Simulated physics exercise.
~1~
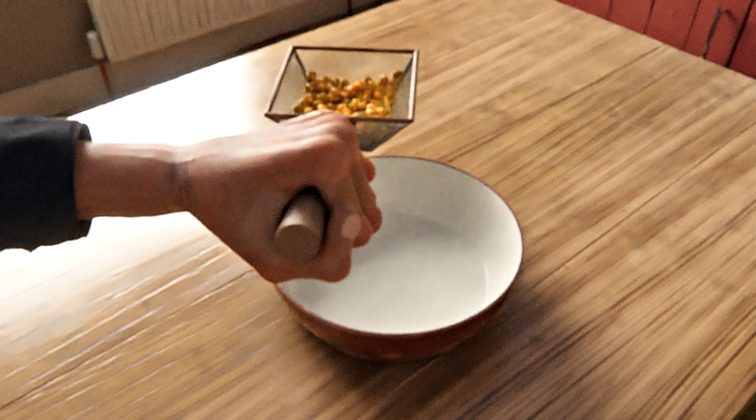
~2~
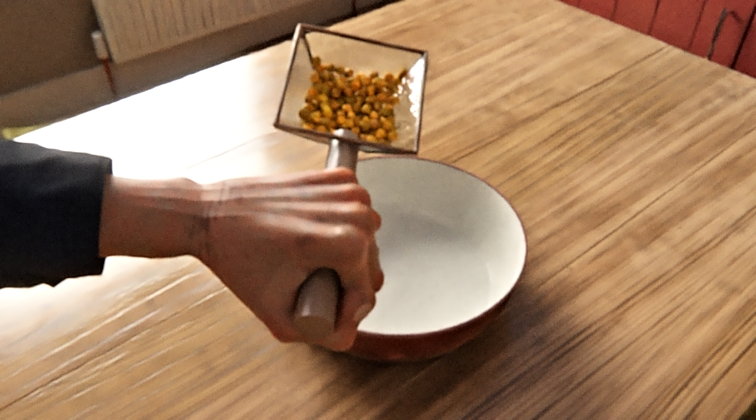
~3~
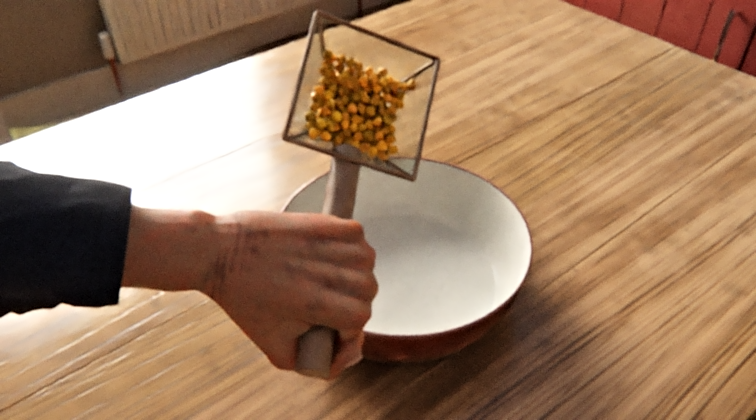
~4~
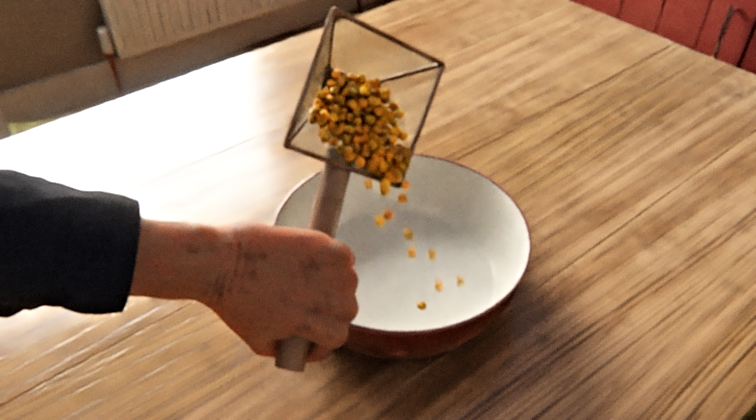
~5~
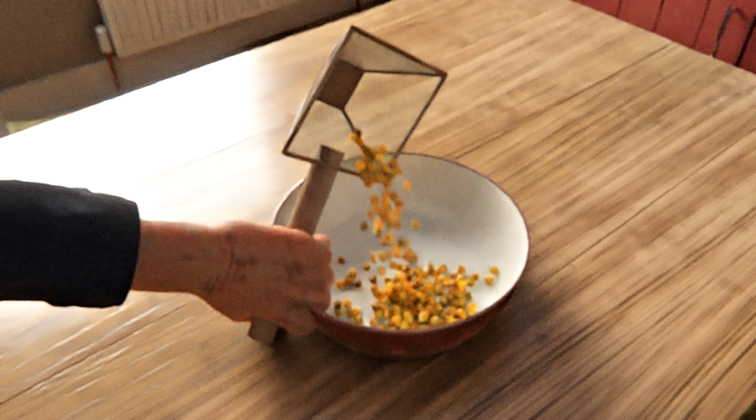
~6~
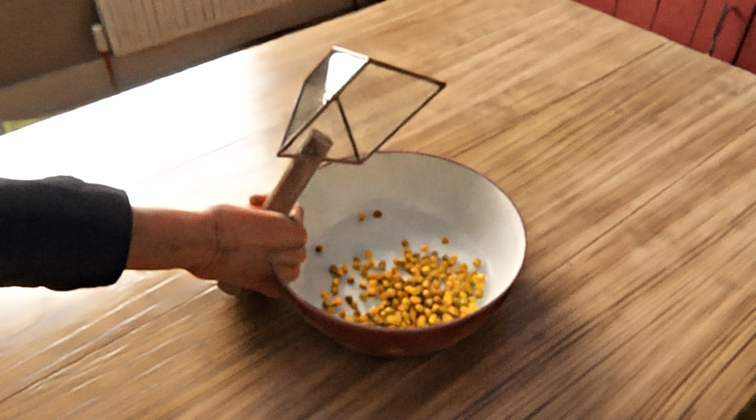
A hand in a dark sleeve tilts a square, flared scoop of yellow maize kernels over a wide white-lined pan on a wooden table, turning it steadily until the kernels pour out, leaving the scoop empty and the kernels scattered across the pan's bottom.
